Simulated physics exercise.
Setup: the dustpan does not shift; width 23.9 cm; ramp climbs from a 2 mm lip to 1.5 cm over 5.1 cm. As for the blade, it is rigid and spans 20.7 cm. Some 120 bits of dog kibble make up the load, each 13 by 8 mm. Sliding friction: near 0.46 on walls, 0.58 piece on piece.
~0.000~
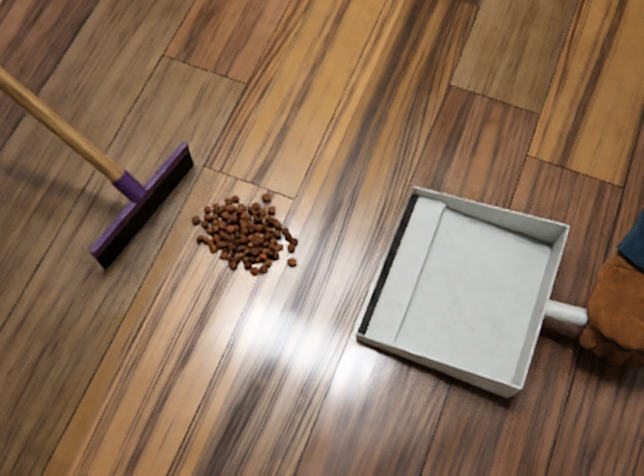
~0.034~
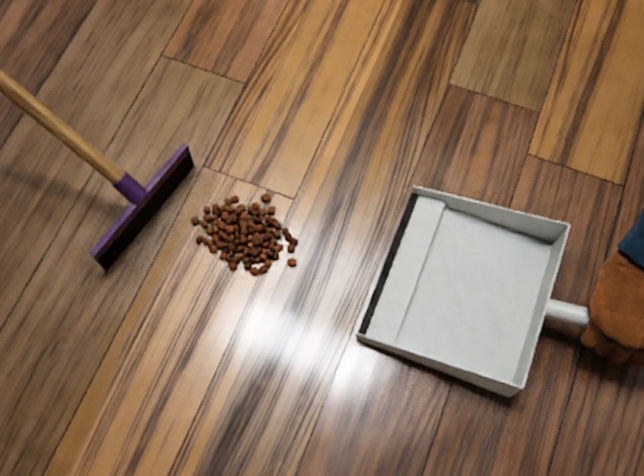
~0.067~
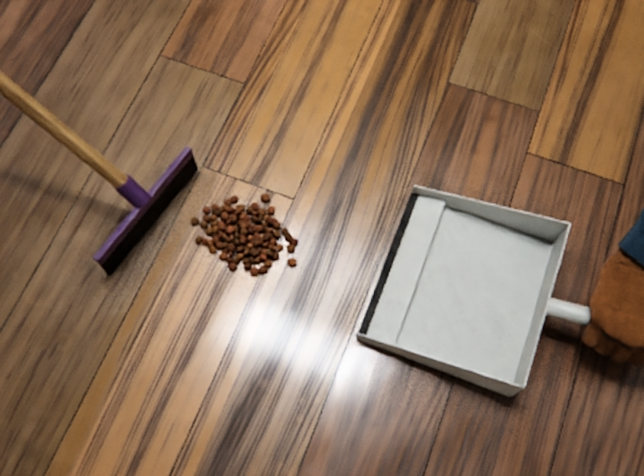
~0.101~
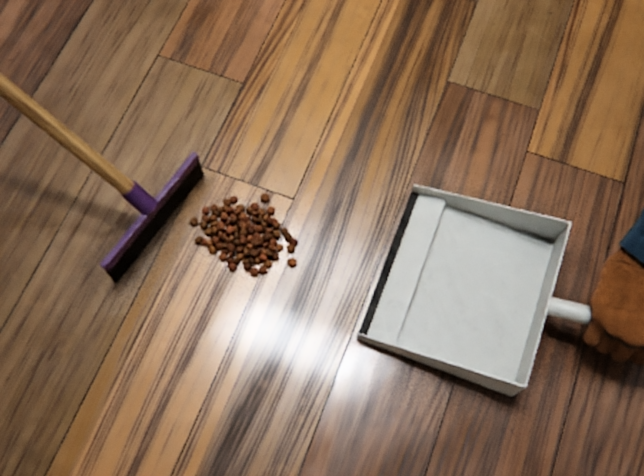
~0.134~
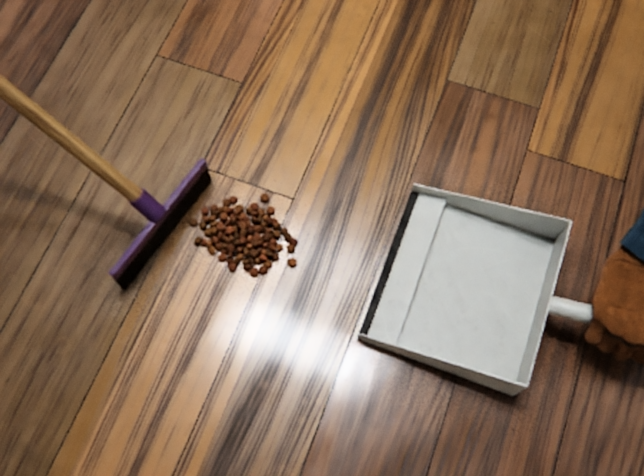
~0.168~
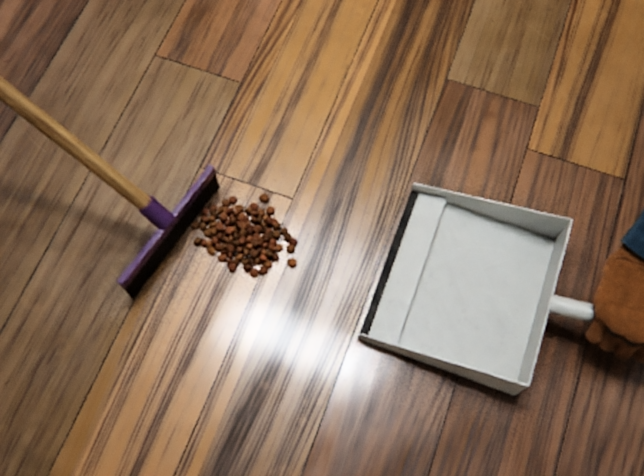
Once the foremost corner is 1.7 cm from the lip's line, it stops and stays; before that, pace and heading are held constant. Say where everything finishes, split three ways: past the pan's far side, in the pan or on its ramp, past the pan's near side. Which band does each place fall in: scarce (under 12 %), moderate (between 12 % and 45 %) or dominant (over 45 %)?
Far side: Scarce; pan: Moderate; near side: Moderate.
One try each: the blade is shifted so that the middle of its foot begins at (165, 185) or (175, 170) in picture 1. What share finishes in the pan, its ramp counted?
Close to 20 in a hundred, then close to 15 in a hundred.
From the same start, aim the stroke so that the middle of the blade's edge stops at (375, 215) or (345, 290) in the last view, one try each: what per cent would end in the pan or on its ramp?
Some 0 and 25 per cent.
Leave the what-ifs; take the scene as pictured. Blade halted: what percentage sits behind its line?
Some 30 percent of it.
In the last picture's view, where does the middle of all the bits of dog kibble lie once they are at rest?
My guess is close to (358, 312).
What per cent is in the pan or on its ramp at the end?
Roughly 15 per cent.
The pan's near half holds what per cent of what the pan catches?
Estimate: Close to 100 %.
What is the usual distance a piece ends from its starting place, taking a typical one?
About 20 cm.
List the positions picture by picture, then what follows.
The first picture shows blade from (95, 253) to (185, 148), moved 0.0 cm, 0 of the pieces shifted so far; middle of the pieces at (243, 235); pan at (470, 295).
The second picture shows blade from (96, 255) to (186, 150), moved 0.3 cm, 0 of the pieces shifted so far; middle of the pieces at (243, 236).
The third picture shows blade from (100, 260) to (189, 153), moved 1.1 cm, 0 of the pieces shifted so far; middle of the pieces at (242, 236).
The fourth picture shows blade from (106, 267) to (195, 159), moved 2.5 cm, 0 of the pieces shifted so far; middle of the pieces at (242, 236).
The fifth picture shows blade from (115, 275) to (203, 165), moved 4.2 cm, 0 of the pieces shifted so far; middle of the pieces at (242, 236).
The sixth picture shows blade from (123, 283) to (211, 172), moved 5.9 cm, 1 of the pieces shifted so far; middle of the pieces at (242, 237); pan at (474, 292). Its pace works out near 0.50 m/s, heading 16 degrees towards the viewer's side.
After 0.43 s, middle of the blade 17 cm from the lip; 0 % over the lip, far side 0 %, near side 5 %.
Then, at 0.61 s, middle of the blade 8 cm from the lip; 0 % over the lip, far side 0 %, near side 20 %.
Then, at 0.91 s, middle of the blade 4 cm from the lip; 15 % over the lip, far side 0 %, near side 30 %.
At rest (1.2 s), far side 0 %, pan 15 %, near side 30 %, in front of the lip or behind the blade 55 %.
